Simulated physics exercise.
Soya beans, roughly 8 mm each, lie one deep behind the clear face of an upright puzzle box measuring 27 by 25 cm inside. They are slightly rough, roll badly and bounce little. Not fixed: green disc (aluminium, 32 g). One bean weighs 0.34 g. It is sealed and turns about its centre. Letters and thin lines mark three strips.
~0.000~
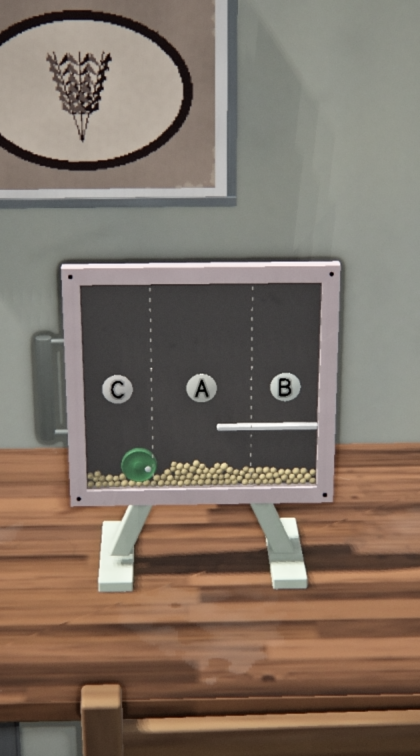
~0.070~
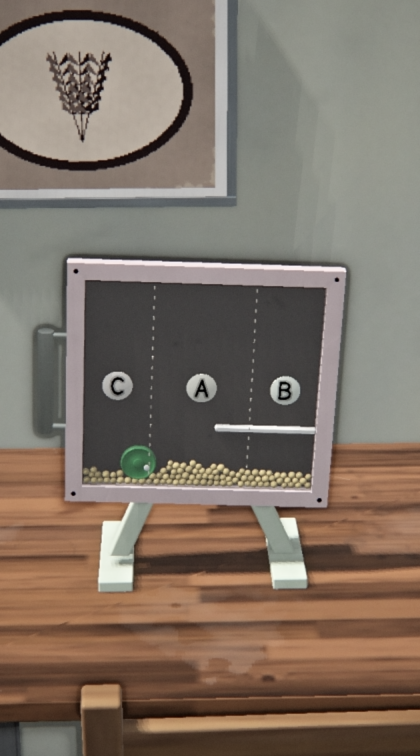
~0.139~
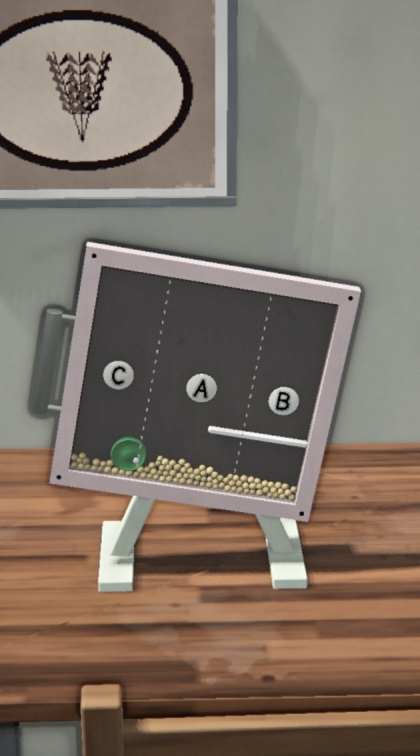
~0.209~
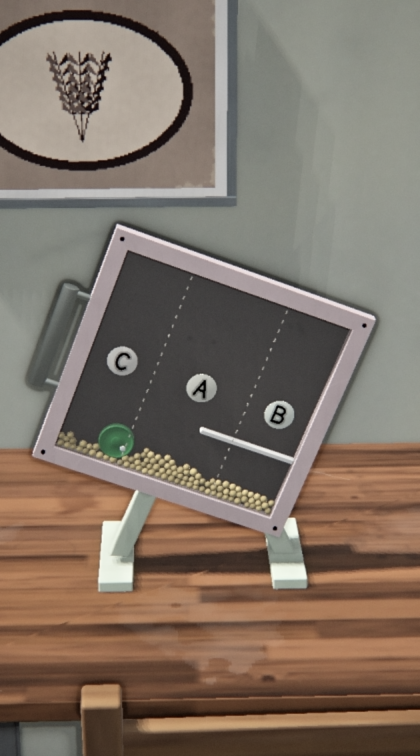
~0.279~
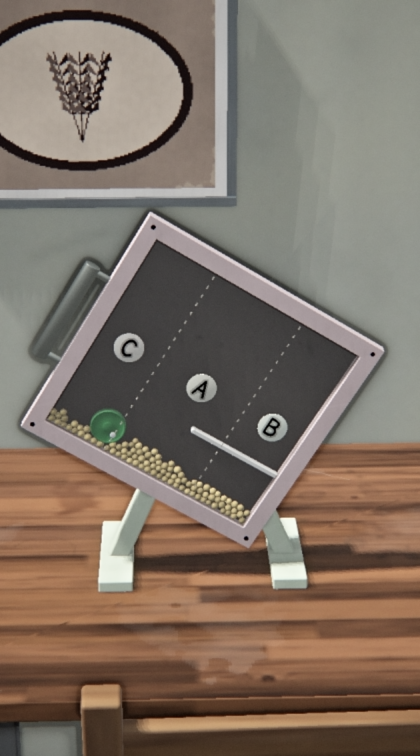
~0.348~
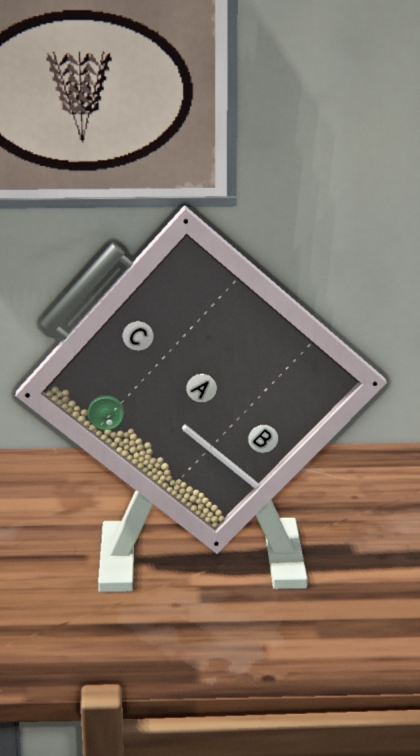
At the start, a square-framed box stands level on a wooden table, holding small pale beans along its bottom and a green disc at lower left. The box then turns steadily clockwise until it is steeply tilted, while the beans and disc keep nearly the same places inside it.
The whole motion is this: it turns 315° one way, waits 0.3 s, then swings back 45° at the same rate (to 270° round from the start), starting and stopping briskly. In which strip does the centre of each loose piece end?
Green disc: C.
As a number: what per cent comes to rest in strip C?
Some 100 per cent.
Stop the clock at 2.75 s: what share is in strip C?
About 100 per cent.
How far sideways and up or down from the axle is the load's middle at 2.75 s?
Some 1 cm left and 13 cm below.
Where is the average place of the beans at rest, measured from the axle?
About 4 cm right and 12 cm below.
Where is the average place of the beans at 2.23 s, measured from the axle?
About 7 cm left and 11 cm below.
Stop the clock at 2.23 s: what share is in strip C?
Roughly 100 per cent.
After 2.23 s, it has come round 315° clockwise; the beans' middle is 7 cm left of and 11 cm below the centre; C 100 %; green disc in C.
After 2.75 s, it has come round 292° clockwise; the beans' middle is 1 cm left of and 13 cm below the centre; C 100 %; green disc in C.
After 2.97 s, it has come round 270° clockwise; the beans' middle is 4 cm right of and 12 cm below the centre; C 100 %; green disc in C.
Settled by 5.9 s, it has come round 270° clockwise; A 0 %, B 0 %, C 100 %; green disc in C.
